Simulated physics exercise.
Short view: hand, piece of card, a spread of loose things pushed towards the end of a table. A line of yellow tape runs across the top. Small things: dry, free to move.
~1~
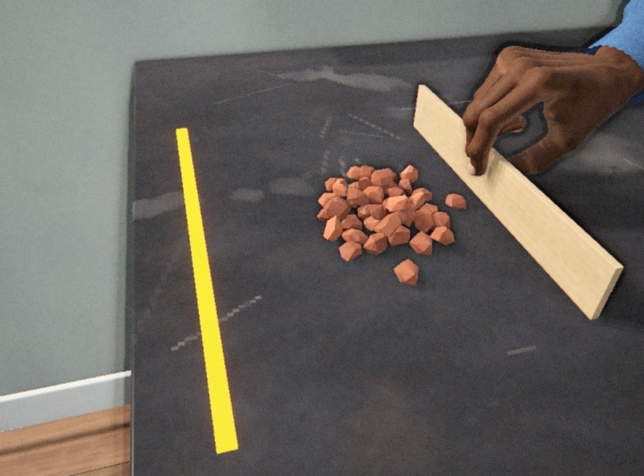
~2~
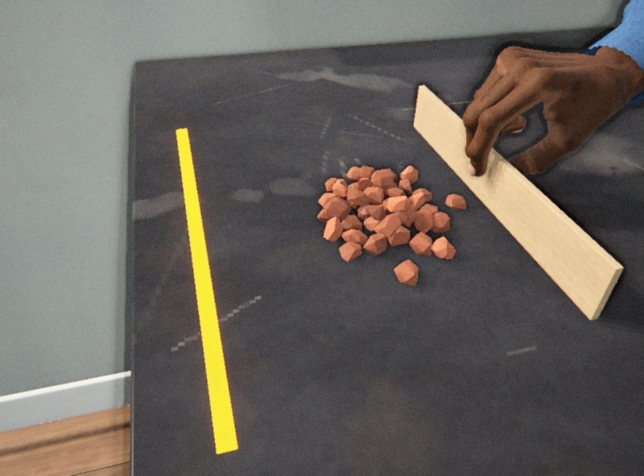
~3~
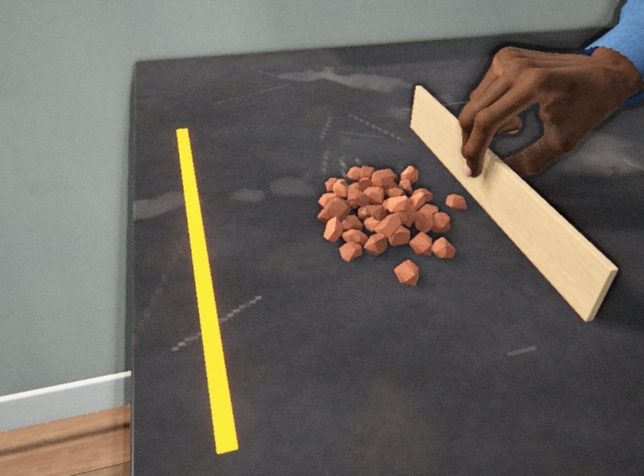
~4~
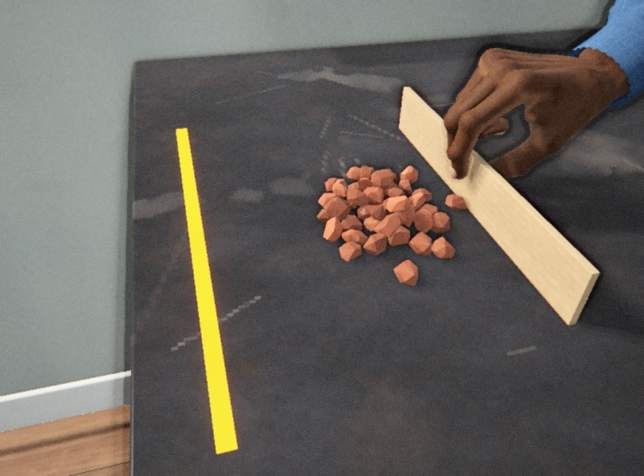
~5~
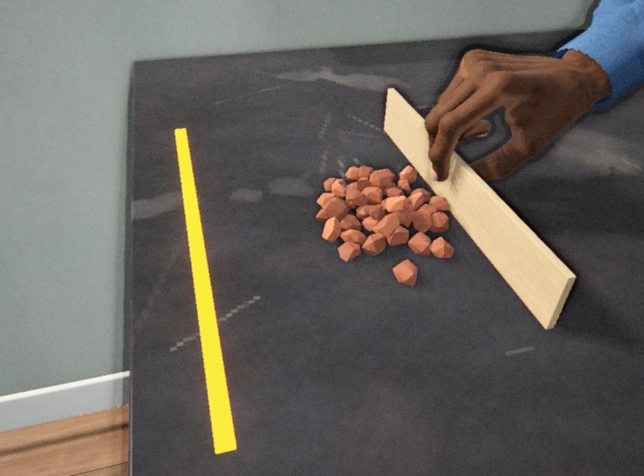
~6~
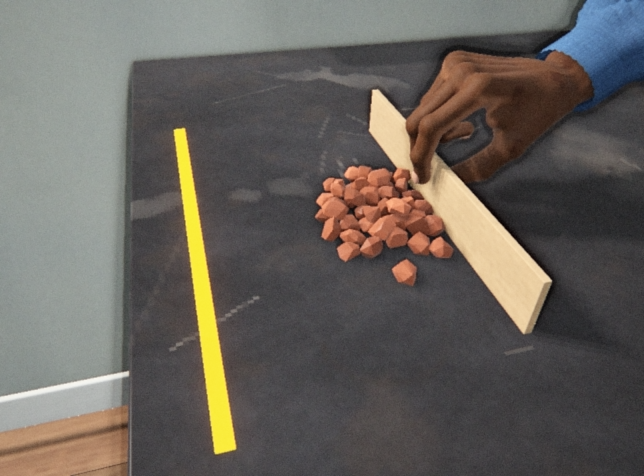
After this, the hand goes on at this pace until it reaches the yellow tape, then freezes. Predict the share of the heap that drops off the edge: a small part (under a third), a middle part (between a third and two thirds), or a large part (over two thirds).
A middle part, between a third and two thirds.
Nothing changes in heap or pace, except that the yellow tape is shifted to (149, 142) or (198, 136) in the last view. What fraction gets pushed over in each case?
Case one: Around 100 percent; case two: 20 percent.
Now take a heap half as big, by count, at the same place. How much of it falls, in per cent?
It would be roughly 20 percent.
Soon, piece of card still moving, near (312, 177); heap all on the table, its front near (212, 243).
A while on, piece of card stopped at the yellow tape; heap about a quarter over the edge.
Towards the end, piece of card stopped at the yellow tape; heap about half over the edge.
Finally, piece of card stopped at the yellow tape; heap about half over the edge.
